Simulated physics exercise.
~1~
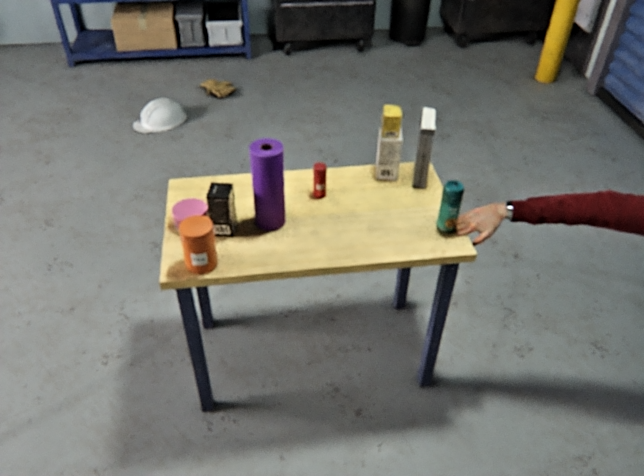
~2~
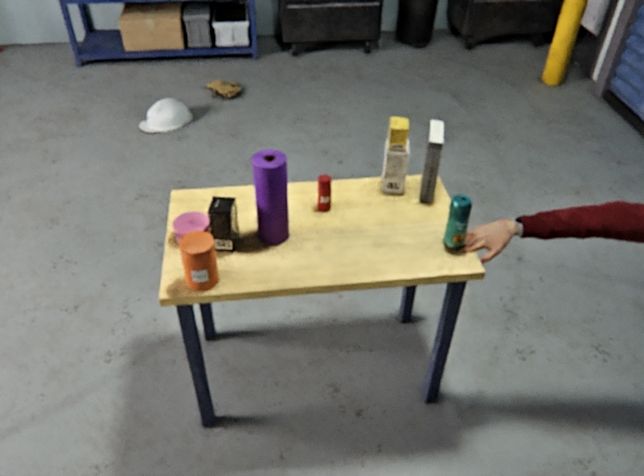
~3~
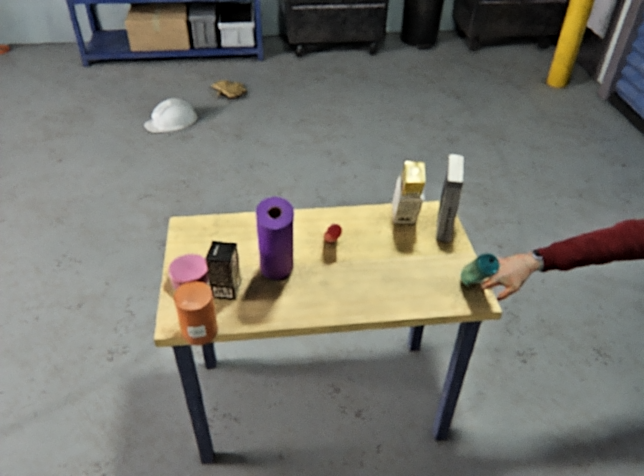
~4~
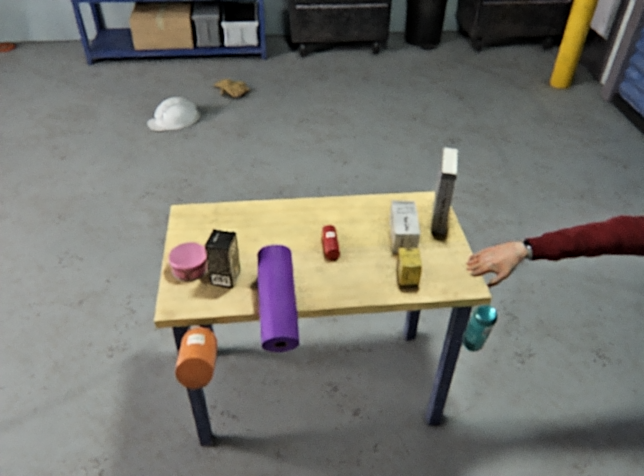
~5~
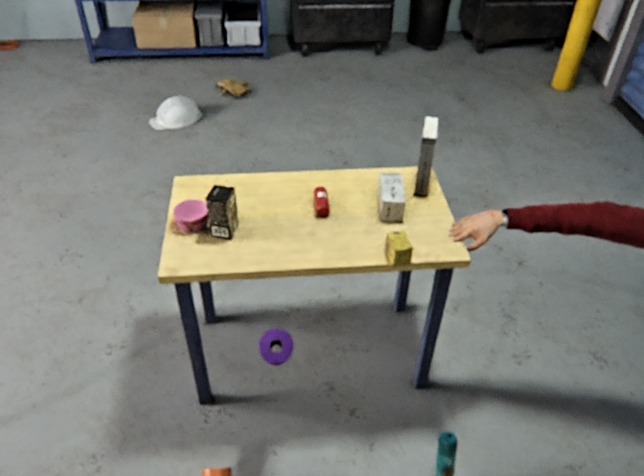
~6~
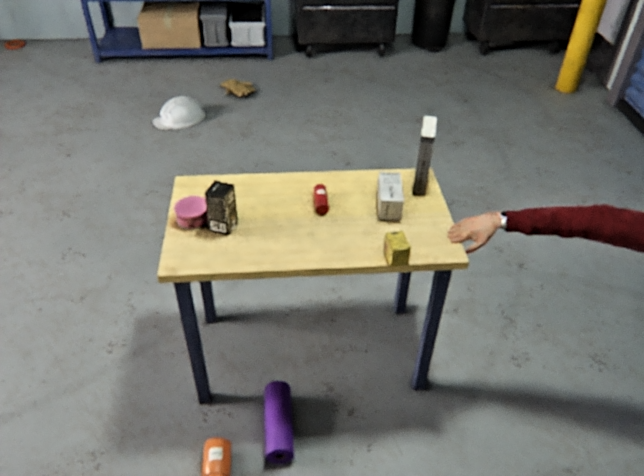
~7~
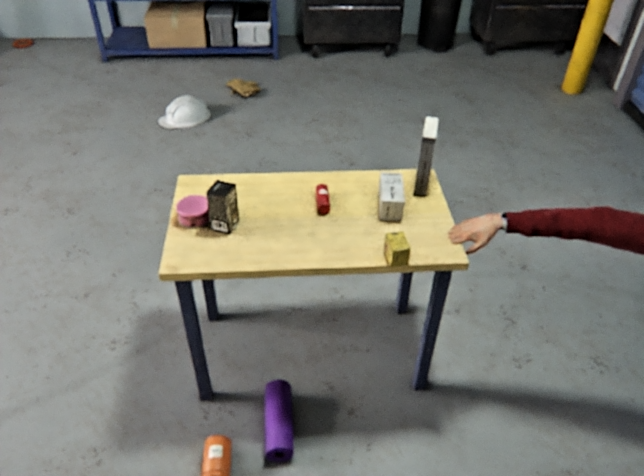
A hand in a dark red sleeve rests at the right edge of a pale wooden table on a grey workshop floor, seen from the front and above. An orange jar, pink tub, black carton and purple roll stand at left, a small red shaker in the middle, and white and yellow cartons, a grey book and a turquoise can at right. The table slides towards us, then jerks back as things tip. The can, jar and roll drop off the front. Finally the shaker and both pale cartons lie toppled on top, while the book, tub and black carton stay standing.
